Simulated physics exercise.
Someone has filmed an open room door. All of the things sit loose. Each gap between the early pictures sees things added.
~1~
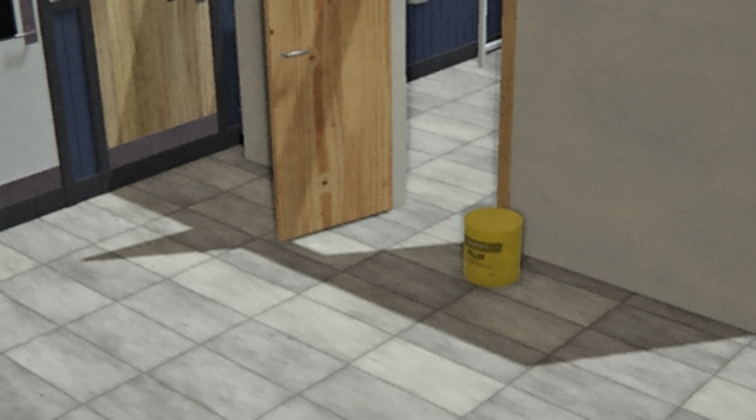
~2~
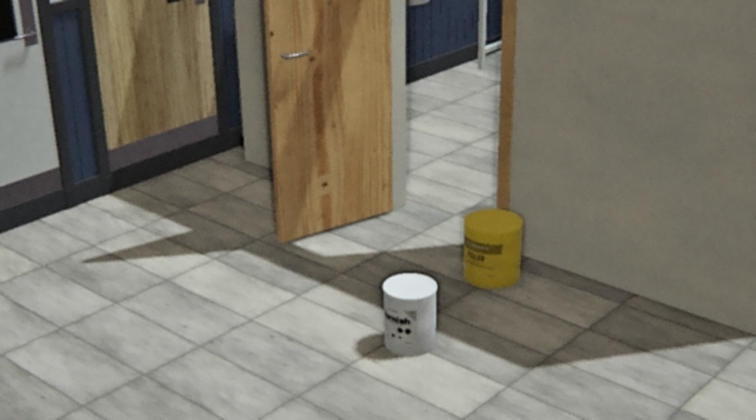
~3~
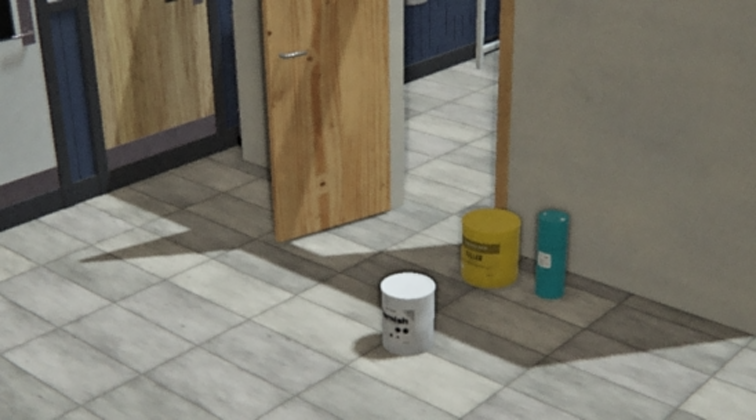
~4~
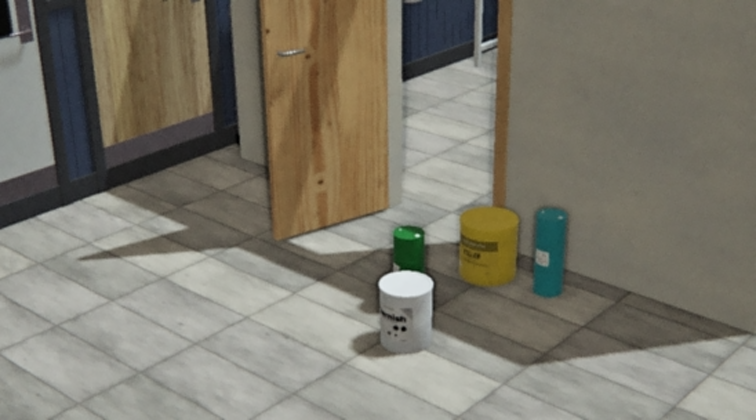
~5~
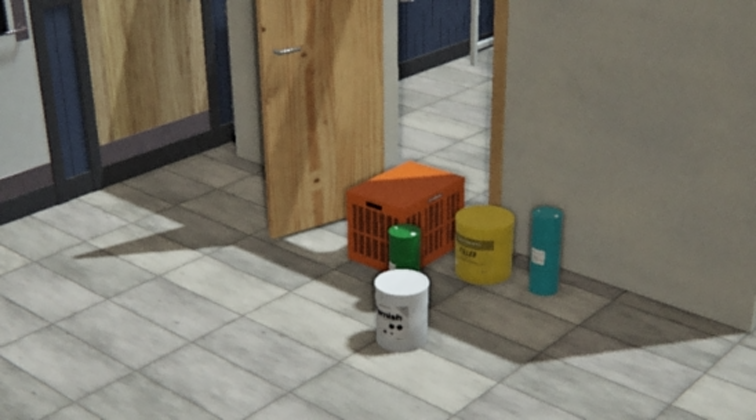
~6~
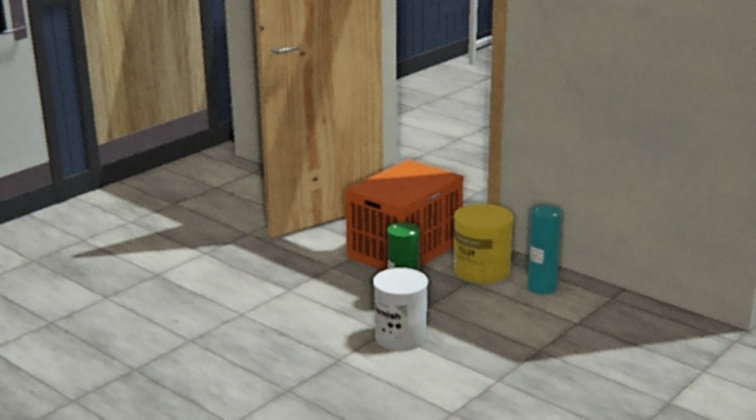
In a tiled room with a wide-open wooden door, a white pail, a turquoise canister, a green canister and an orange crate appeared in turn around a yellow pail, while the door stayed still.
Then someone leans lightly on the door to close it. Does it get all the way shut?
The attempt is thwarted.
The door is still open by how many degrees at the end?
Roughly 65 degrees open.
Then, 0.40 s after the last picture, door at 91°.
Then, 0.60 s after the last picture, door at 76°.
Then, 0.70 s after the last picture, door at 68°.
At rest, door at 66°; all 5 in place. Seen from the same camera at the end, orange chest near (407, 217).
